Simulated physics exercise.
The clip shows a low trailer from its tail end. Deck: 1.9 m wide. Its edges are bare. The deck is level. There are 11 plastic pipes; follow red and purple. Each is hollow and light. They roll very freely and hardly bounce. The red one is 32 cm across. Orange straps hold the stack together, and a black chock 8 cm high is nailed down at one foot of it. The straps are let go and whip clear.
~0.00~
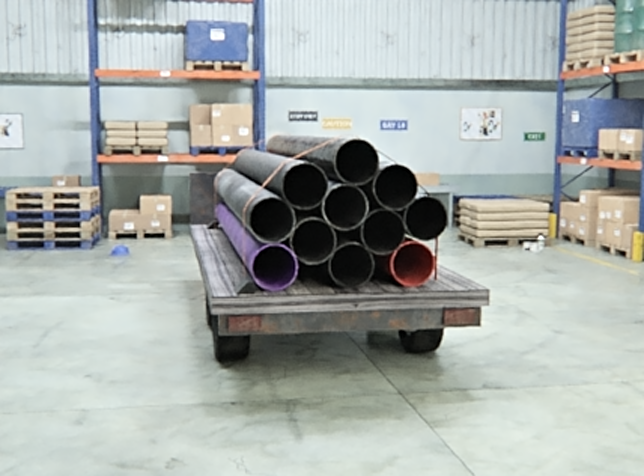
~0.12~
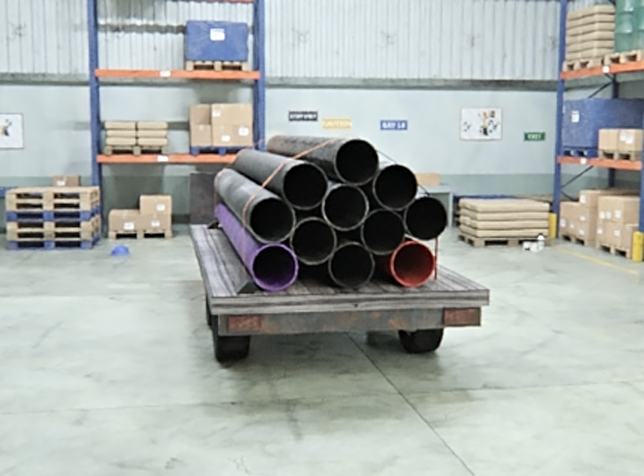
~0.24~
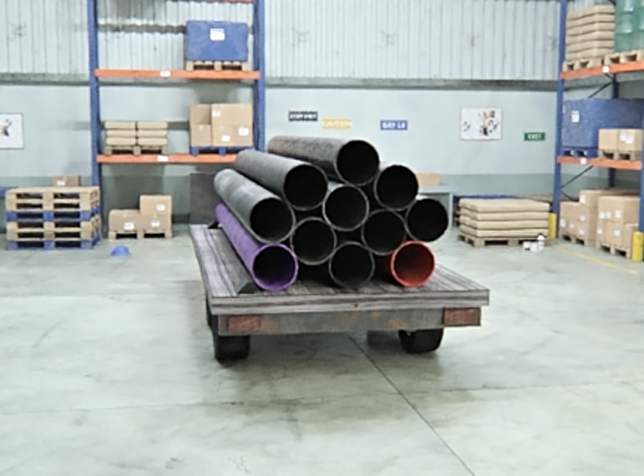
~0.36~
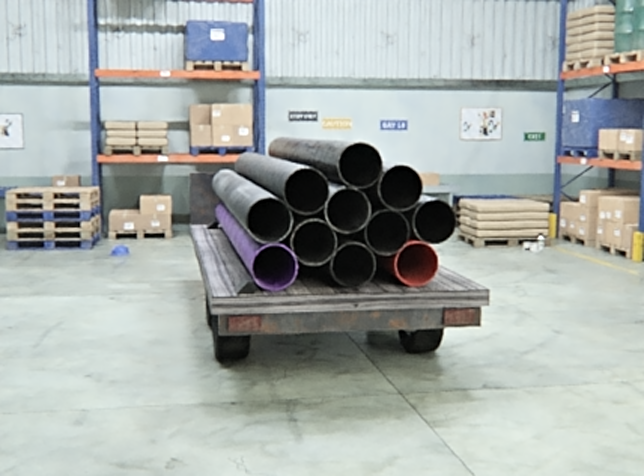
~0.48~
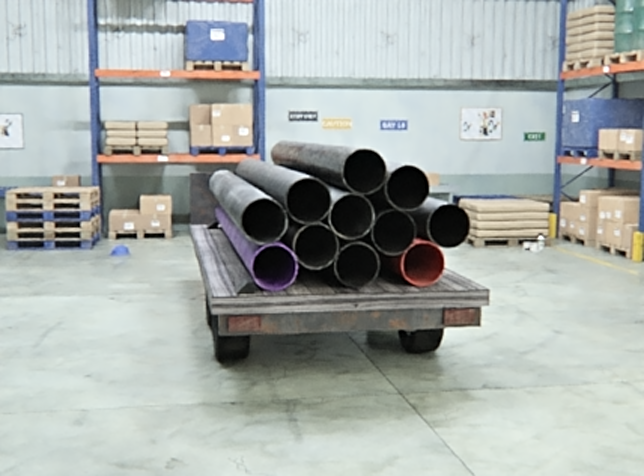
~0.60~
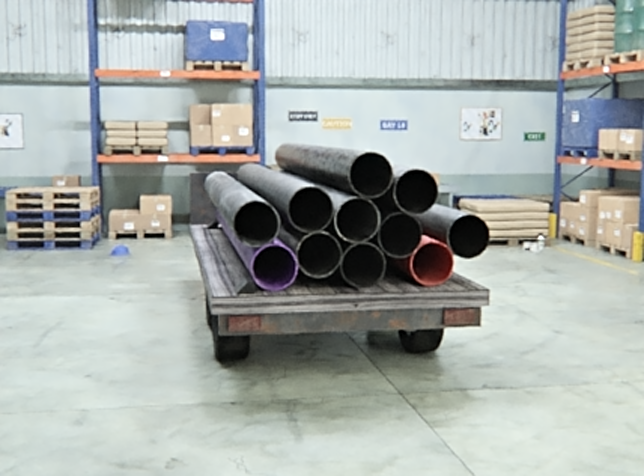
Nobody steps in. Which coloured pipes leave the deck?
The red pipe goes over the edge, the purple stays aboard.
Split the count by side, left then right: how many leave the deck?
Left 1, right 4.
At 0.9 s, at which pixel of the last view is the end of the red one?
At about (462, 263).
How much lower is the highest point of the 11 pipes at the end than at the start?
About 45 cm.
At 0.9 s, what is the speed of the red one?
About 0.5 m/s.
By 0.9 s, red is on the deck, 15 cm from the right edge, rolling right; purple is on the deck, 45 cm from the left edge; 1 of 11 is off.
By 1.2 s, red is on the deck, 5 cm from the right edge, rolling right; as before, purple; 2 of 11 are off.
By 1.5 s, red is dropping off the right side; as before, purple; 4 of 11 are off.
Finally (5.2 s), red is on the ground to the right; purple is on the deck, 45 cm from the left edge; 5 of 11 are off.
